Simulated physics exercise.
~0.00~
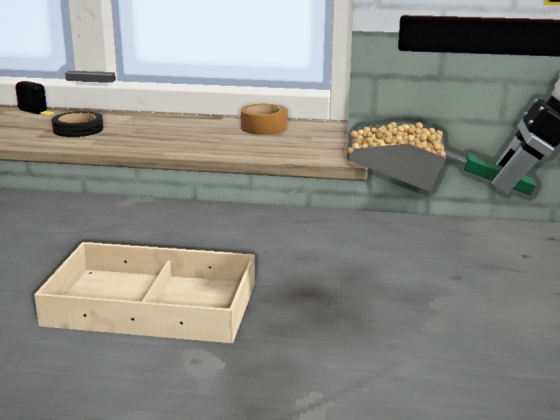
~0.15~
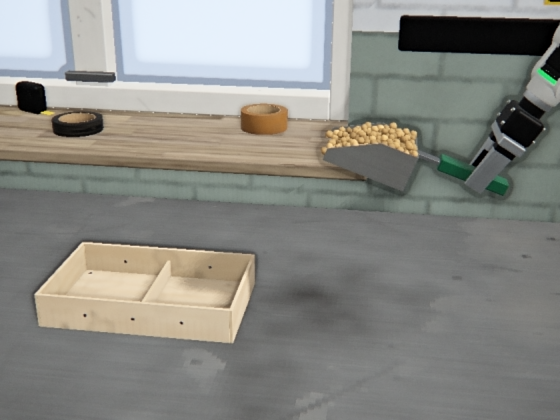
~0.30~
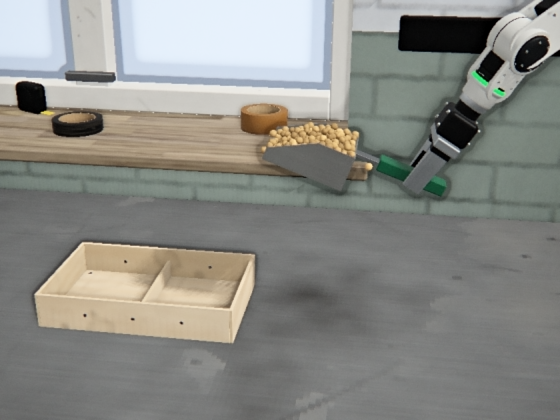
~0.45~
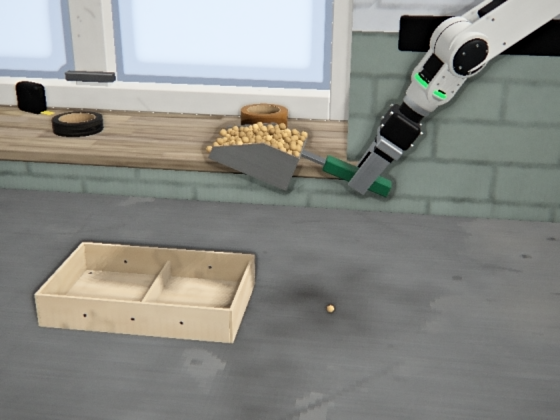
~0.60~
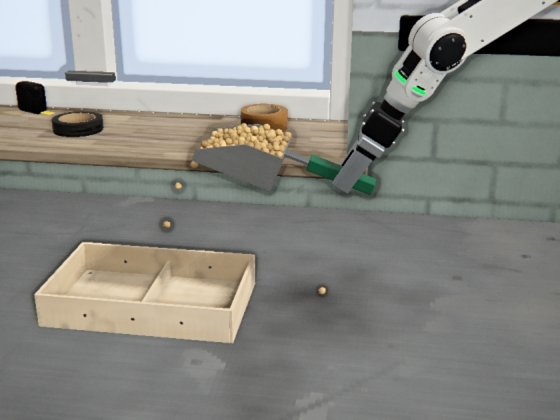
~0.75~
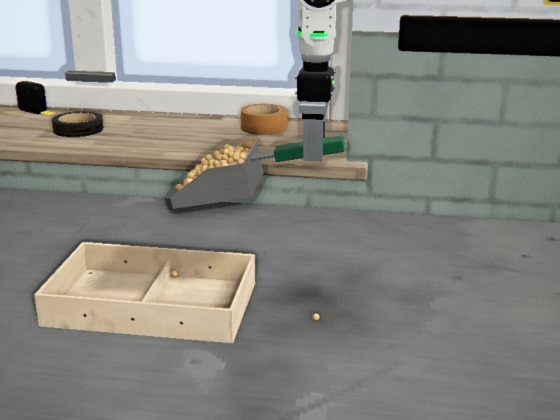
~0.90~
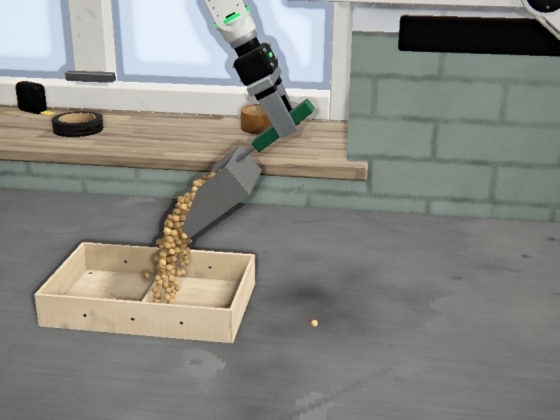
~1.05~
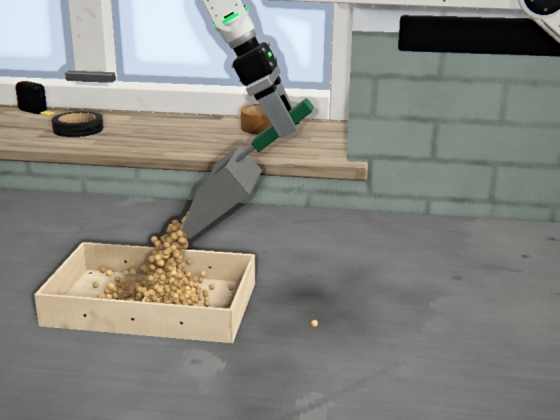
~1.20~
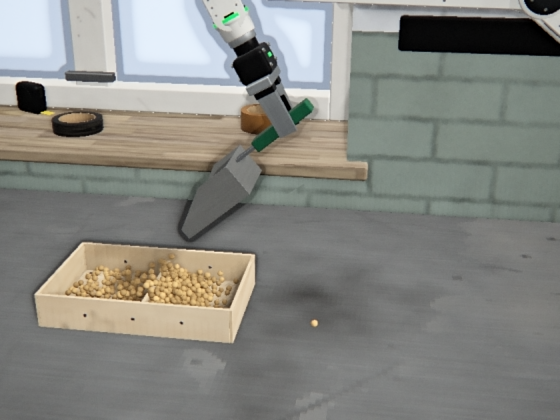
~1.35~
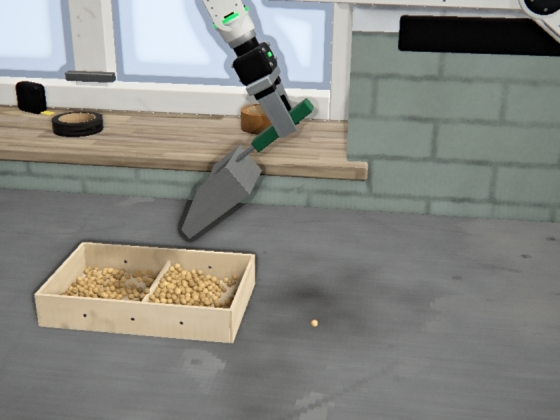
On a grey surface beside a wooden ledge, a robot arm carried a heaped scoop of chickpeas leftward, dropping a few, then tipped it over a divided wooden box, and the chickpeas poured into both sections, leaving one outside on the surface.
